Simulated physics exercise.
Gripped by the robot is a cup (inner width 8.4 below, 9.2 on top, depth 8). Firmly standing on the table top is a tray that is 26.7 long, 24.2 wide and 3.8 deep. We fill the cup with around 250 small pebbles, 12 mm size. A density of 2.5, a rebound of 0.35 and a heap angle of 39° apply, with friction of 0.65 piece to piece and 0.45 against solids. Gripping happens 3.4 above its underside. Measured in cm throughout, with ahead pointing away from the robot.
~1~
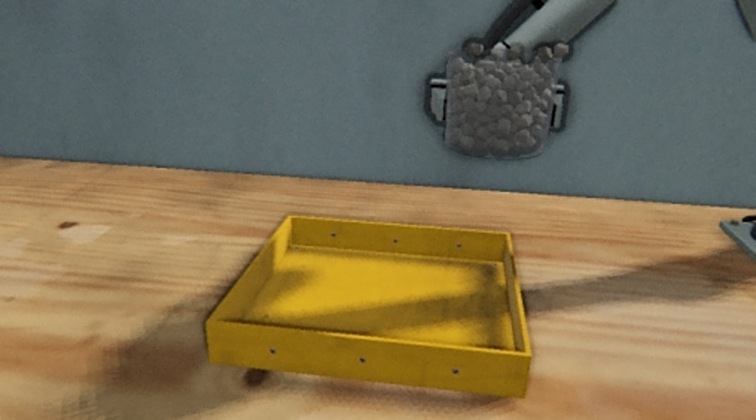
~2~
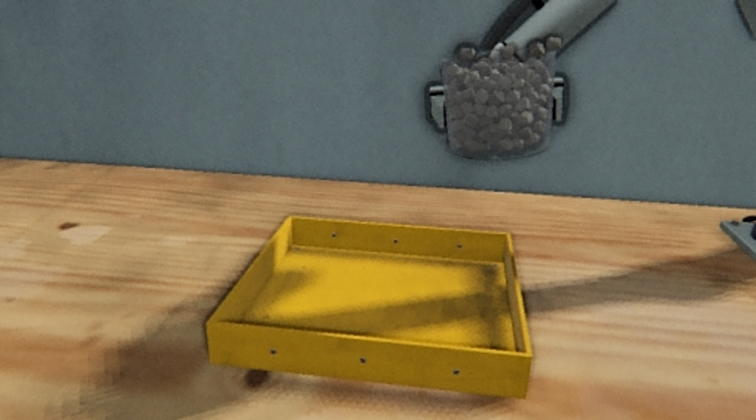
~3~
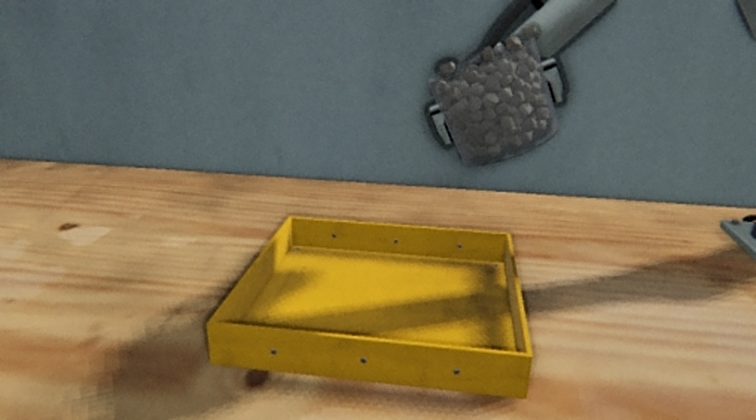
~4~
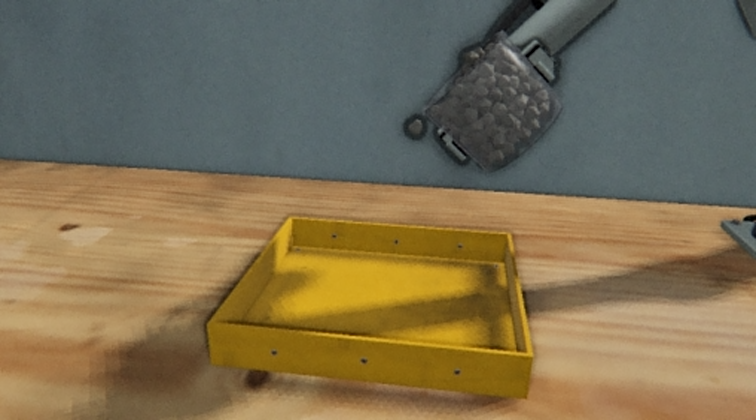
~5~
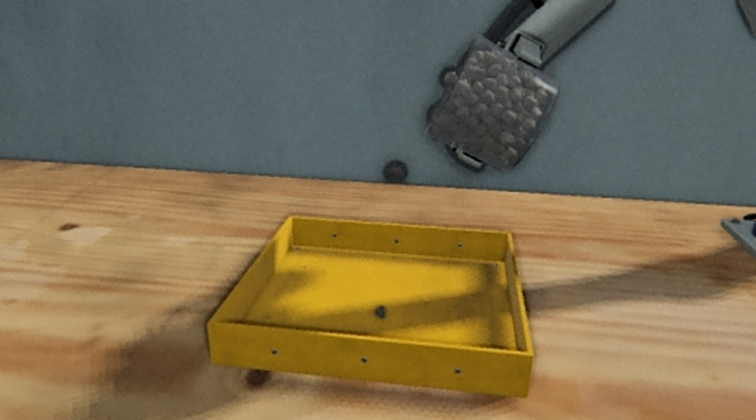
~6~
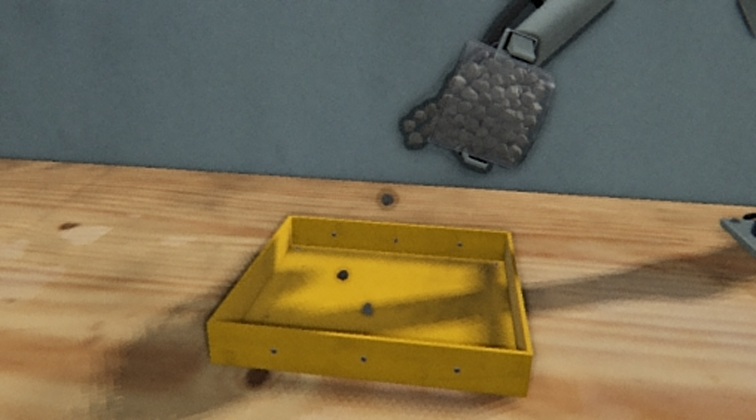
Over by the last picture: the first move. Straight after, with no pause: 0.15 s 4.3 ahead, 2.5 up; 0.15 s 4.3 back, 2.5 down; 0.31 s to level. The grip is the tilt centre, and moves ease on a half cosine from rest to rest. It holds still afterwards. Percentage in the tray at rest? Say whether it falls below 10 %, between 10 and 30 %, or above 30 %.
It falls above 30 %.
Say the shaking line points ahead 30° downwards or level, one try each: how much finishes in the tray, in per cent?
Roughly 20 per cent, then 30 per cent.
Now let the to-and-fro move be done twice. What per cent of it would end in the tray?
In that case, some 65 per cent.
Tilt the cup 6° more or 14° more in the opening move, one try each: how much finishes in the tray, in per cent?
About 55 and 70 %.
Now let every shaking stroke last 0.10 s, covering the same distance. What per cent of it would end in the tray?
That gives about 85 percent.
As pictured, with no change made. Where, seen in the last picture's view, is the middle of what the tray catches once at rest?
Around pixel (344, 293).
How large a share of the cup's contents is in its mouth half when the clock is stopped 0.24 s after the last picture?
Some 75 percent is in that half.
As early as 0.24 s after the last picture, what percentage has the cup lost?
15 %.
Then, 0.24 s later, tilted 72° forward, highest piece 25 above the table; 205 in the cup, 8 in the tray, 33 in flight or on a rim.
Then, 0.49 s later, tilted 24° forward, highest piece 25 above the table; 136 in the cup, 107 in the tray, 3 in flight or on a rim.
Then, 0.81 s later, level, highest piece 25 above the table; 136 in the cup, 110 in the tray.
Then, 1.86 s later, level, highest piece 25 above the table; 136 in the cup, 110 in the tray.
At rest, 136 in the cup, 110 in the tray. That is 45 % in the tray.
